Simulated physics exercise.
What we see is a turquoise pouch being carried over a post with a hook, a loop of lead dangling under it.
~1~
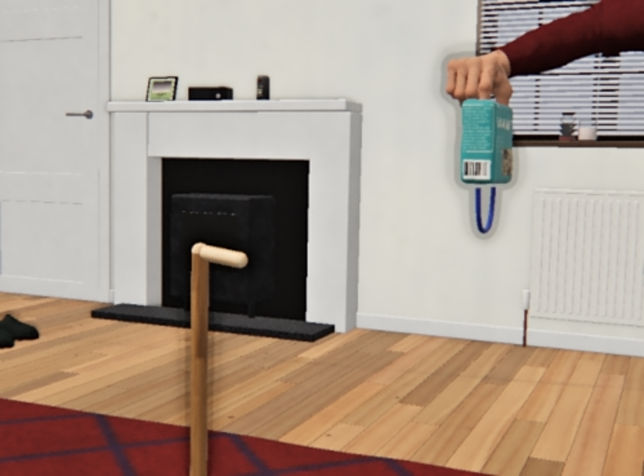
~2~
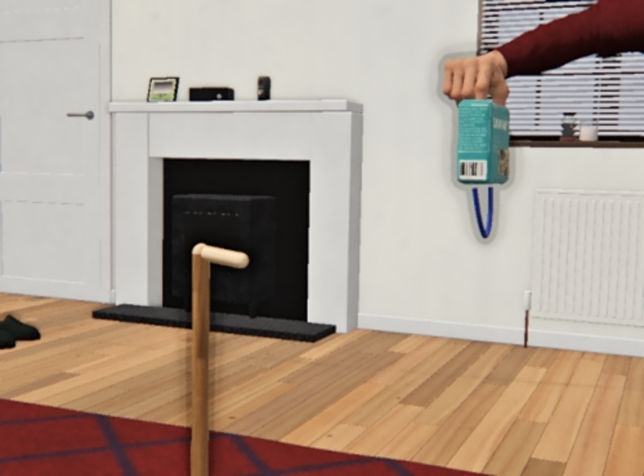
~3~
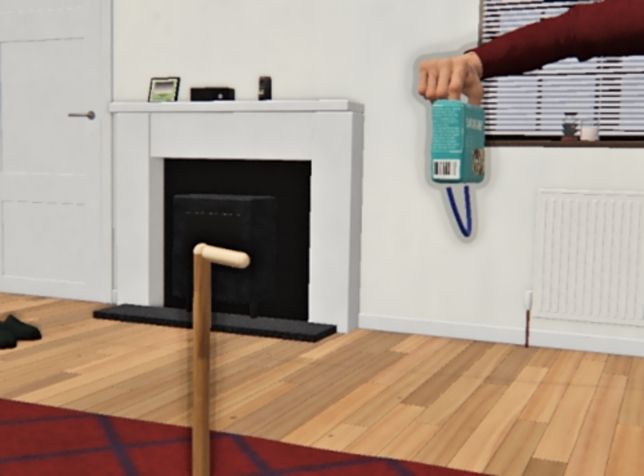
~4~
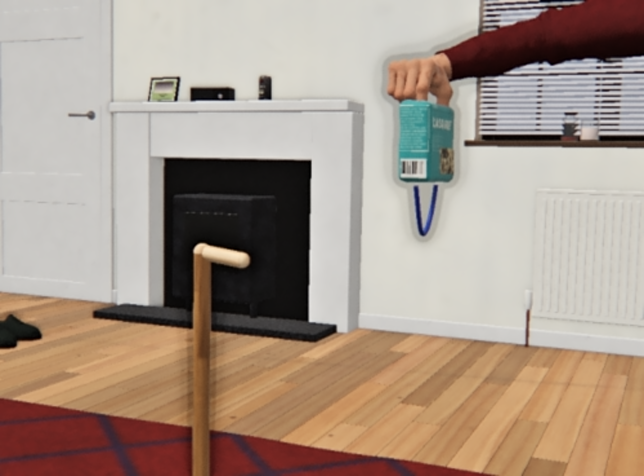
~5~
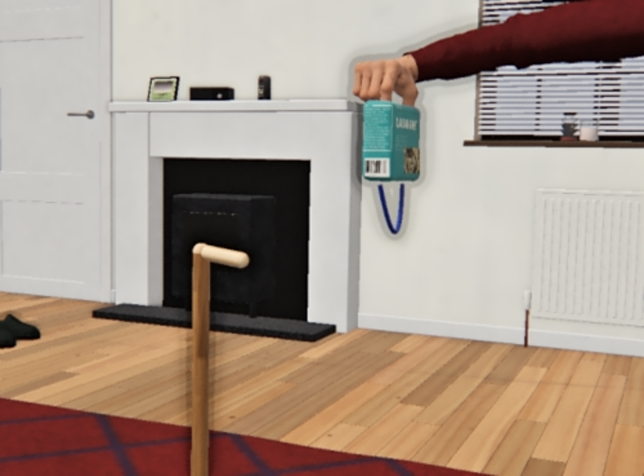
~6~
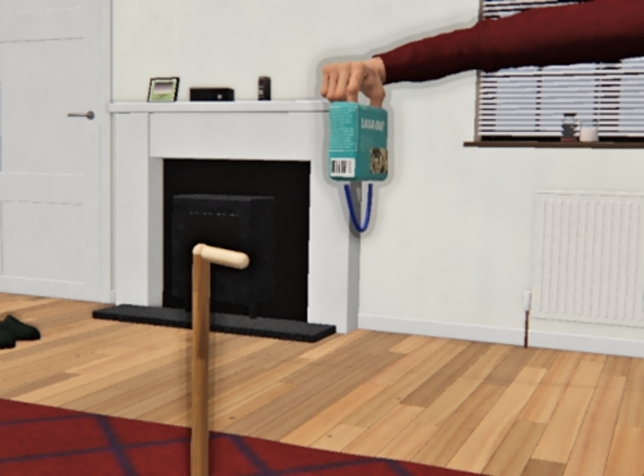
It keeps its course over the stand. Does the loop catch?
In the end the turquoise pouch goes by freely.
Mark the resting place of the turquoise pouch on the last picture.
It ends at (58, 140).
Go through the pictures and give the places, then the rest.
In the first picture, turquoise pouch (488, 144); hook tip (240, 260).
In the second picture, turquoise pouch (485, 144); bottom of the loop (486, 236).
In the third picture, turquoise pouch (459, 144).
In the fourth picture, turquoise pouch (428, 143); bottom of the loop (425, 233).
In the fifth picture, turquoise pouch (393, 143).
In the sixth picture, turquoise pouch (360, 143); bottom of the loop (363, 230); hook tip (241, 261); hook points towards it, loop hangs above the hook.
Then, 0.48 s past the final frame, pouch nearing the post near (285, 142).
Then, 1.22 s past the final frame, pouch over the post near (179, 141).
Then, 1.96 s past the final frame, pouch past the post near (85, 140).
When it is over, pouch past the post near (58, 140). The turquoise pouch comes away clean.
